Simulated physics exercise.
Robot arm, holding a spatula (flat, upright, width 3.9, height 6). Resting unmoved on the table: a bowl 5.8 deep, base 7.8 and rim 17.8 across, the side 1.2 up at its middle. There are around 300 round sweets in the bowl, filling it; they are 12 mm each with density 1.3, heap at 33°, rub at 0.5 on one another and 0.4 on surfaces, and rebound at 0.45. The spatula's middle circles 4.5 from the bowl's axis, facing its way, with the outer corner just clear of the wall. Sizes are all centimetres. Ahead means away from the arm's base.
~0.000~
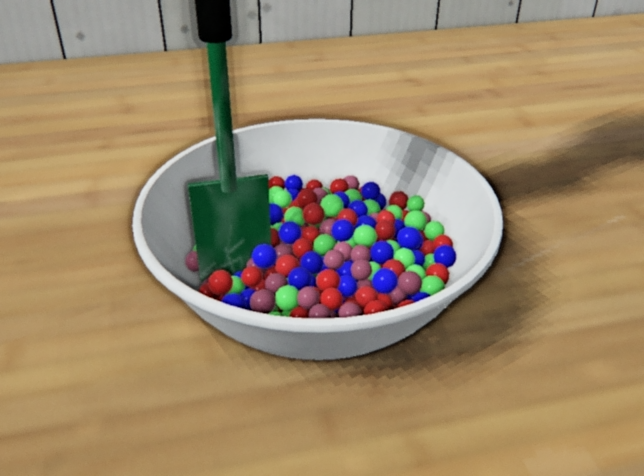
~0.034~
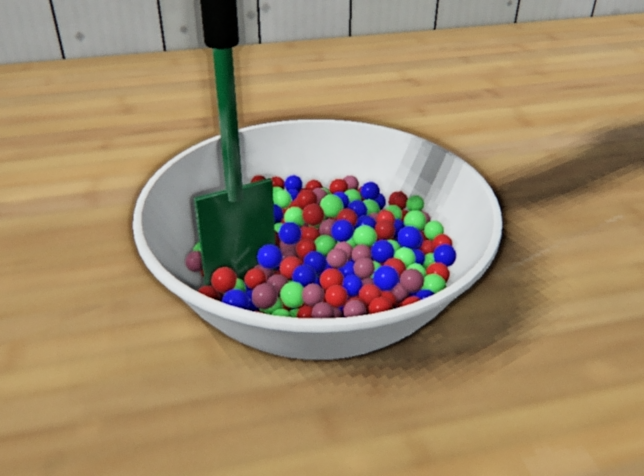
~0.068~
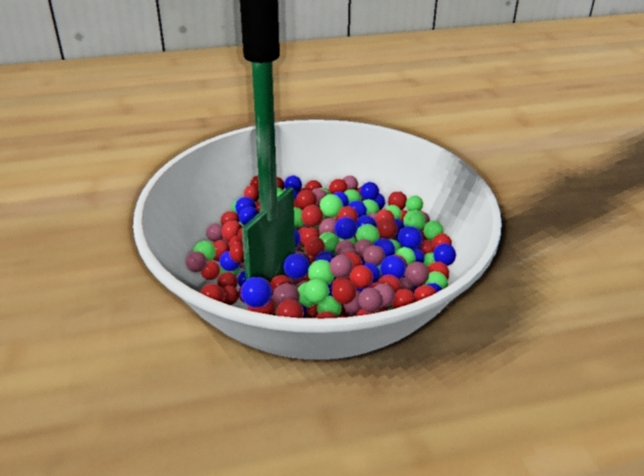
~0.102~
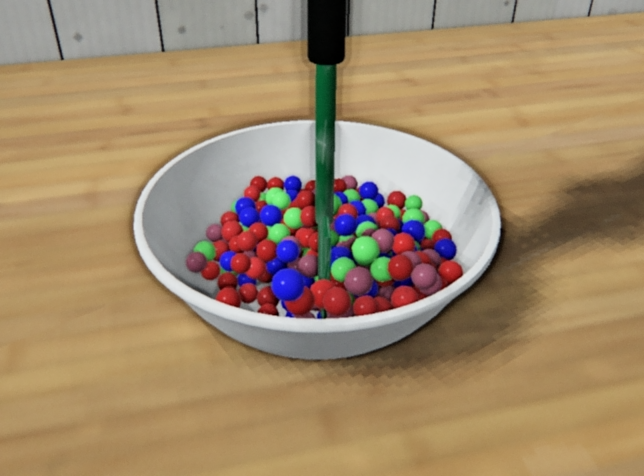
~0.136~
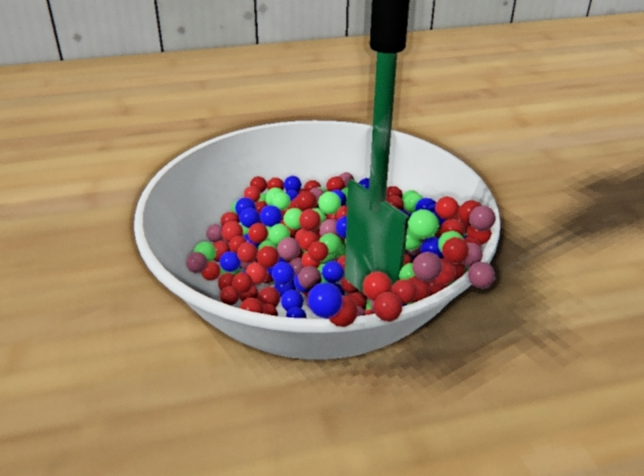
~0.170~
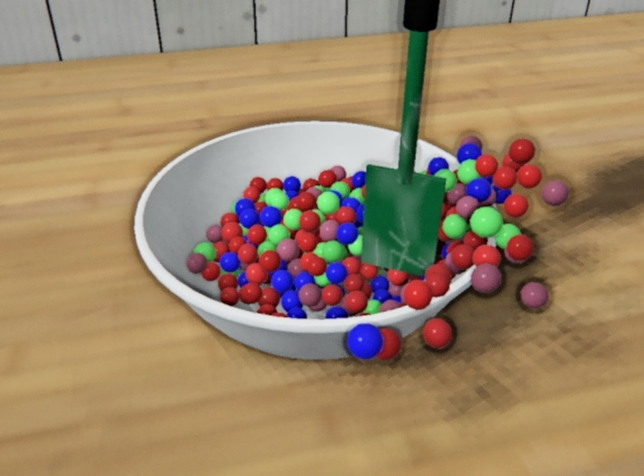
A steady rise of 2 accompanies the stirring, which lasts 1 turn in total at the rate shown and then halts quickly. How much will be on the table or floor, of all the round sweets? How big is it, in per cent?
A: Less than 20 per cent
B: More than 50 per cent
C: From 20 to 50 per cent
The answer is C.
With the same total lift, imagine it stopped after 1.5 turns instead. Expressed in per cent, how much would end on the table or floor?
Estimate: About 35 percent.
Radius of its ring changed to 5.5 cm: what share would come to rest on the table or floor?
Then some 10 percent.
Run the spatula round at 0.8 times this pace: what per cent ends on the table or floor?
Roughly 20 per cent.
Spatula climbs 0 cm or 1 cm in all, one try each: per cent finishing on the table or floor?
About 40 per cent on the first try and 35 per cent on the second.
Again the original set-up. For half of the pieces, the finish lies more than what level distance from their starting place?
I'd put it at roughly 6 centimetres.
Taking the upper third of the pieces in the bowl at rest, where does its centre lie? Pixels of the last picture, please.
Near (262, 250).
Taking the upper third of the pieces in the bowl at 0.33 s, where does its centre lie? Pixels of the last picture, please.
I'd say about (239, 193).
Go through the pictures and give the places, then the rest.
Spatula neck at (226, 153), 0° round; upper third of the load around (333, 239), from x 195 to 445, top at y 185; 303 in the bowl, in the first picture.
Spatula neck at (232, 161), 14° round; upper third of the load around (332, 249), from x 195 to 445, top at y 185, in the second picture.
Spatula neck at (268, 179), 47° round; upper third of the load around (338, 263), from x 195 to 445, top at y 185, in the third picture.
Spatula neck at (325, 183), 80° round; upper third of the load around (363, 260), from x 195 to 450, top at y 185; 302 in the bowl, 1 in flight or on the tool, in the fourth picture.
Spatula neck at (379, 169), 113° round; upper third of the load around (411, 238), from x 195 to 485, top at y 180; 297 in the bowl, 6 in flight or on the tool, in the fifth picture.
Spatula neck at (409, 144), 146° round; upper third of the load around (437, 205), from x 195 to 555, top at y 145; 288 in the bowl, 15 in flight or on the tool, in the sixth picture.
By 0.25 s, 224° round, highest piece 11 above the table; 254 in the bowl, 7 on the table or floor, 42 in flight or on the tool.
By 0.33 s, 302° round, highest piece 9 above the table; 230 in the bowl, 35 on the table or floor, 38 in flight or on the tool.
By 0.57 s, 0° round, highest piece 5 above the table; 216 in the bowl, 86 on the table or floor, 1 in flight or on the tool.
By 1.27 s, 0° round, highest piece 5 above the table; 216 in the bowl, 87 on the table or floor.
Final count, 216 in the bowl, 87 on the table or floor. That is 29 % on the table or floor.
